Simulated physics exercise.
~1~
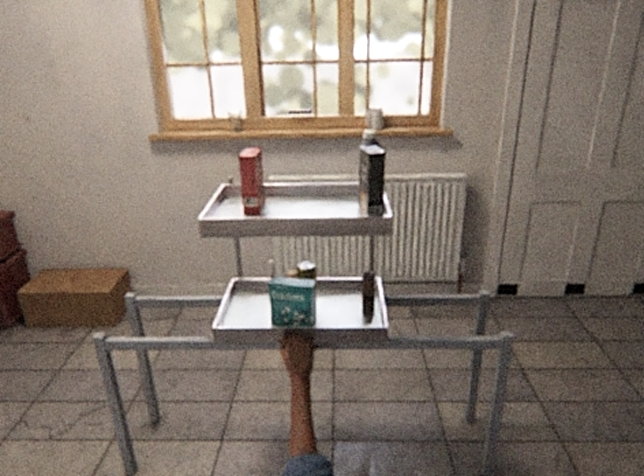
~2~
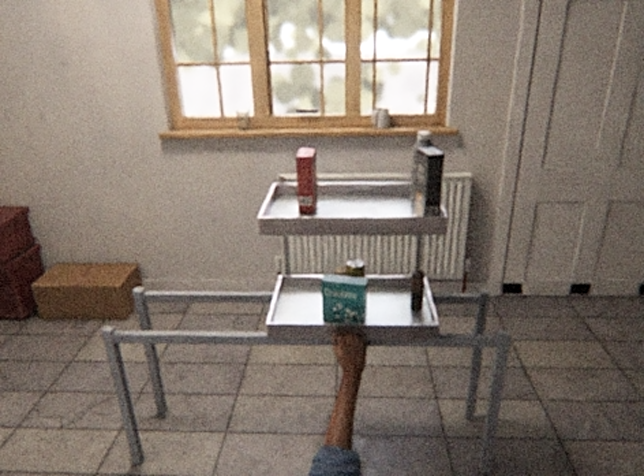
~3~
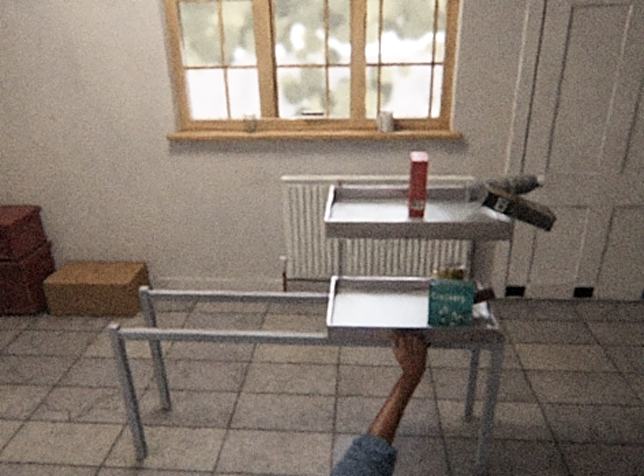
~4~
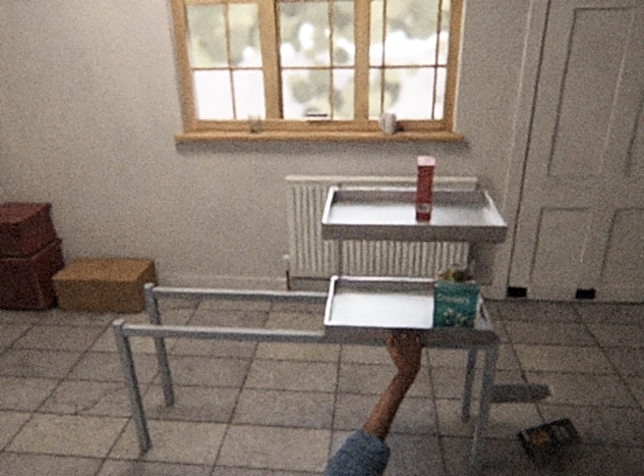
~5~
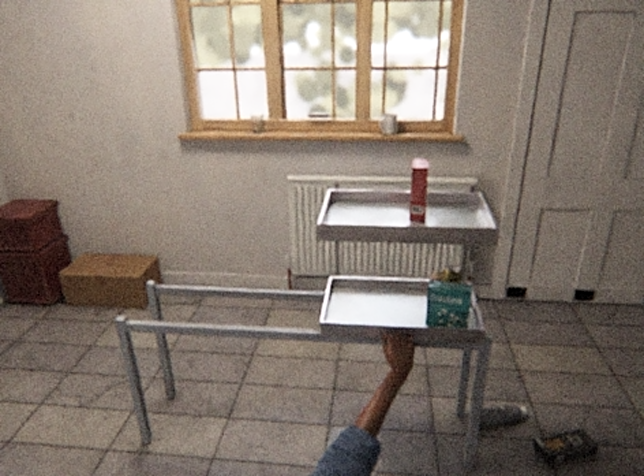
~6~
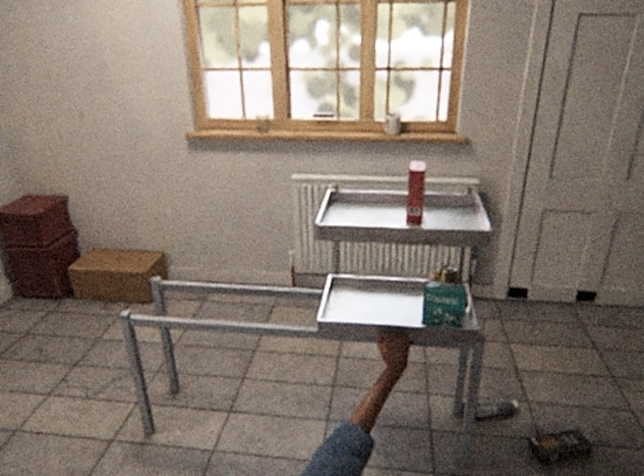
At first, a hand holds the lower level of a two-level metal tray on a rail frame, with a red packet and a dark packet and bottle above, and a turquoise packet and small containers below. The hand pushes the tray to the right, and everything rides along upright. As the tray reaches the right end of the frame, the dark packet and the bottle tip over the upper edge. They drop to the tiled floor, where the bottle rolls a little to the left. At the end, the red and turquoise packets still stand on the stopped tray.
